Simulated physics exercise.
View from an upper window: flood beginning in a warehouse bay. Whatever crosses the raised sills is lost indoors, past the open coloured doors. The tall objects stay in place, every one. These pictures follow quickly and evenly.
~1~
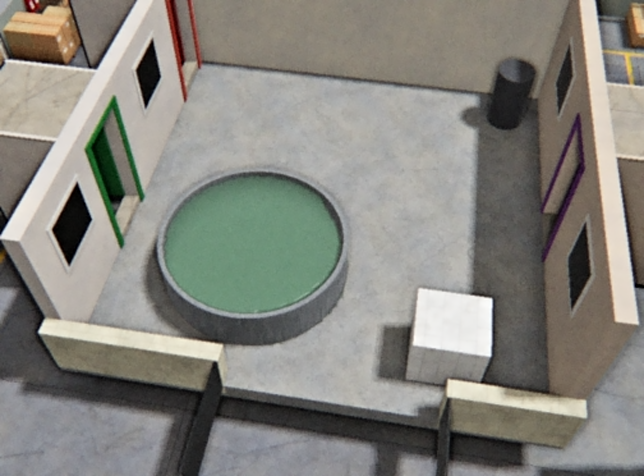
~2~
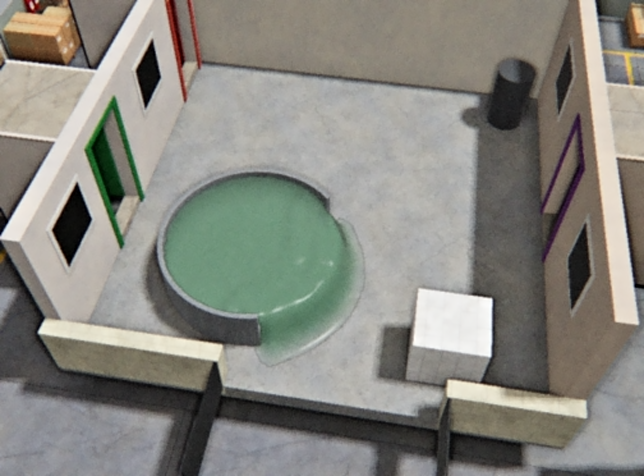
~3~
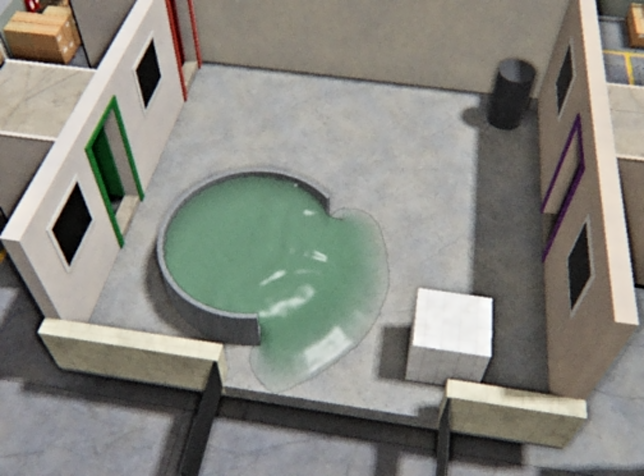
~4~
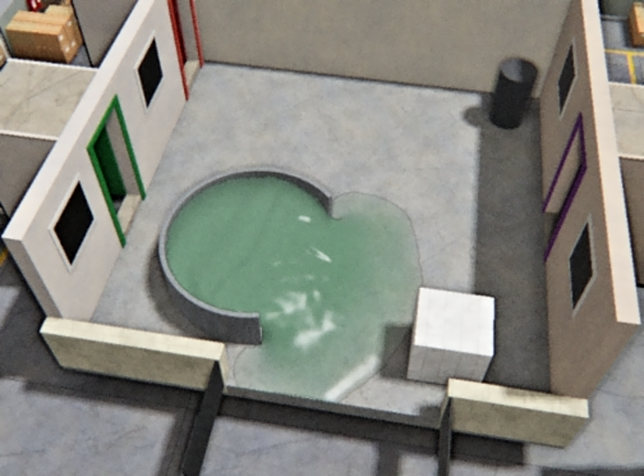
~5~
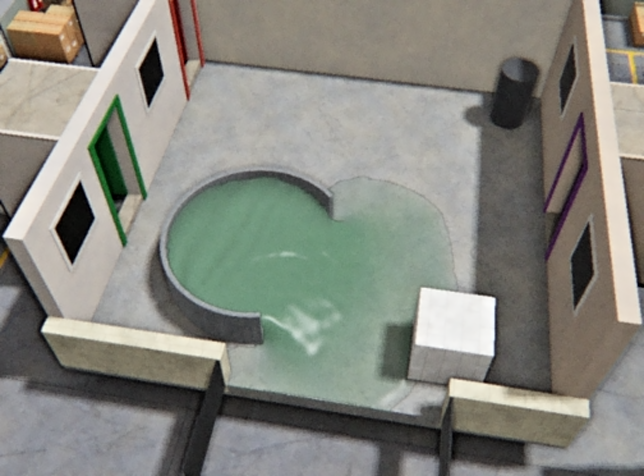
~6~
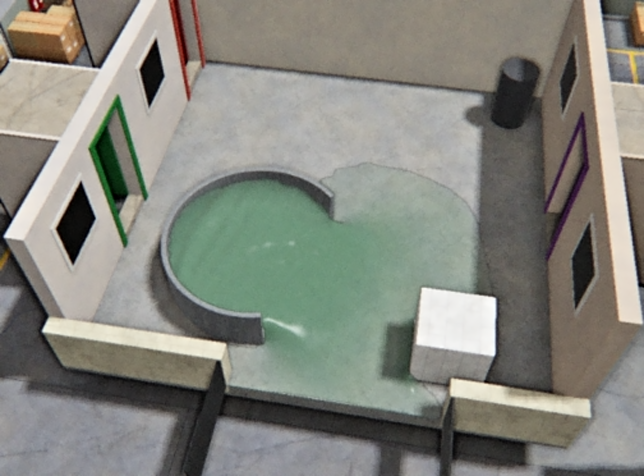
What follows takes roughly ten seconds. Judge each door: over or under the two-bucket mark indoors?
My call: Green door, under; purple door, over; red door, under.
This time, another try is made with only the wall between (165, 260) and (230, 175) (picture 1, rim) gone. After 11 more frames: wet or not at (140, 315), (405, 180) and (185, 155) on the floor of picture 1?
The first spot is swamped, the second spared, the third swamped.
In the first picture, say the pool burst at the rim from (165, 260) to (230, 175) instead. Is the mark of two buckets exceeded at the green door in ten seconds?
Note: Green door admits more.
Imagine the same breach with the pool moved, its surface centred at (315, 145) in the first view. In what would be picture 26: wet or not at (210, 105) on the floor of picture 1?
Answer: Spared.
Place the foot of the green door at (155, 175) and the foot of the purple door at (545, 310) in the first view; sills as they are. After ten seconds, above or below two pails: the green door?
I'd say the green door remains short of it.
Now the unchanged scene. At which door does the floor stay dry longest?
Result: The green-painted one.
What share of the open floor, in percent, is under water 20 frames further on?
Around 40 percent of it.
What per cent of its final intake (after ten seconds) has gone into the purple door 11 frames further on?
It comes to around 30 percent of the ten-second total.
A moment on, water covers 40 % of the floor; the green door not reached, the purple door under two buckets in, the red door not reached.
Next, water covers 40 % of the floor; the green door not reached, the purple door over two buckets in, the red door not reached.
Then, water covers 40 % of the floor; the green door not reached, the purple door far over two buckets in, the red door not reached.
Later, water covers 65 % of the floor; the green door not reached, the purple door far over two buckets in, the red door not reached.
In the end, water covers 95 % of the floor; the green door wet at the sill, nothing in, the purple door far over two buckets in, the red door wet at the sill, nothing in.
